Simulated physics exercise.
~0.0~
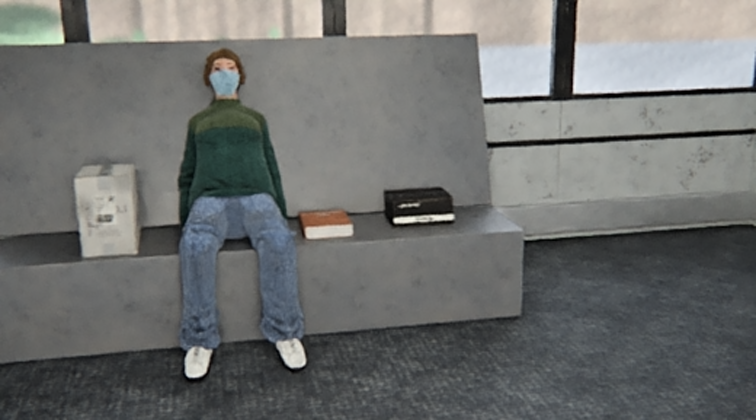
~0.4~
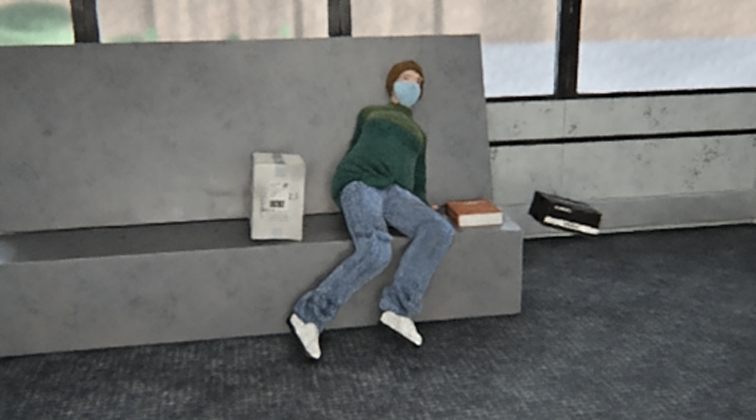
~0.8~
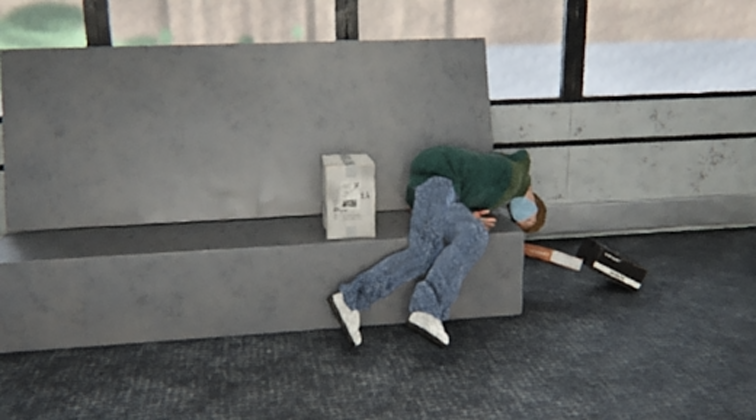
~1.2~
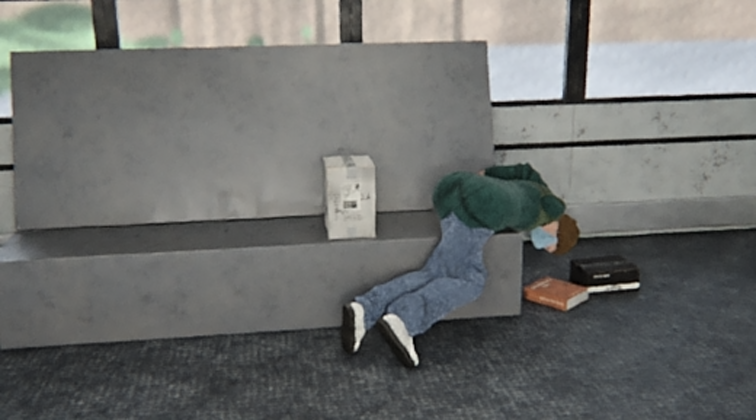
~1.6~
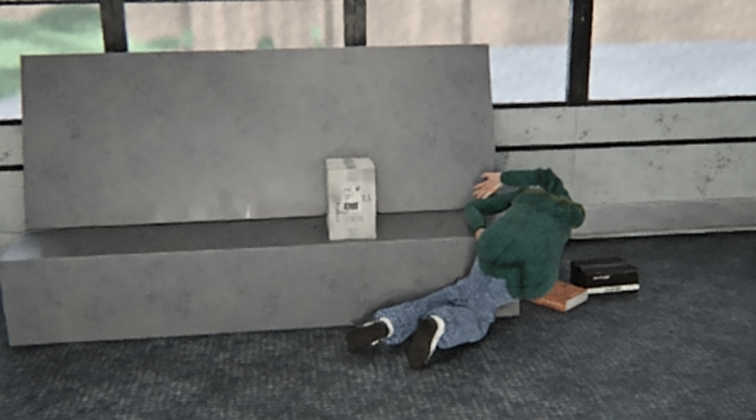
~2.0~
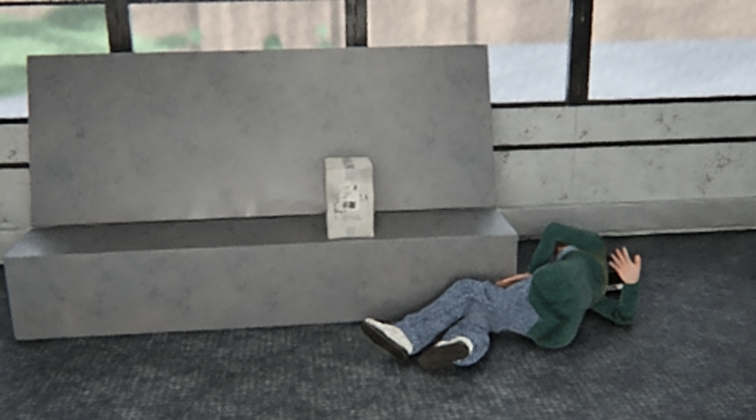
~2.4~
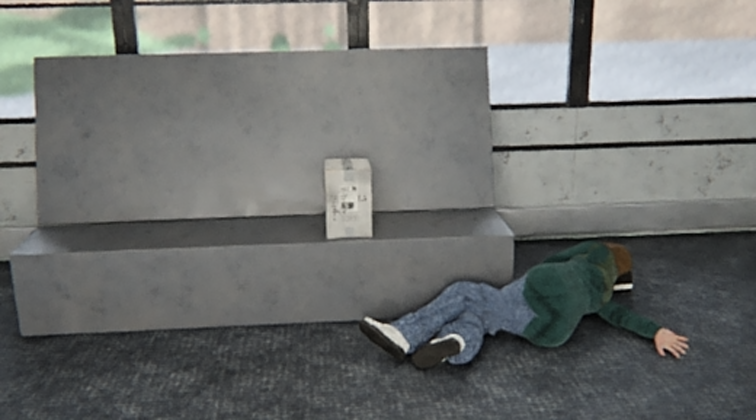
A masked person slides right along a gray bench and tumbles limply onto the floor.
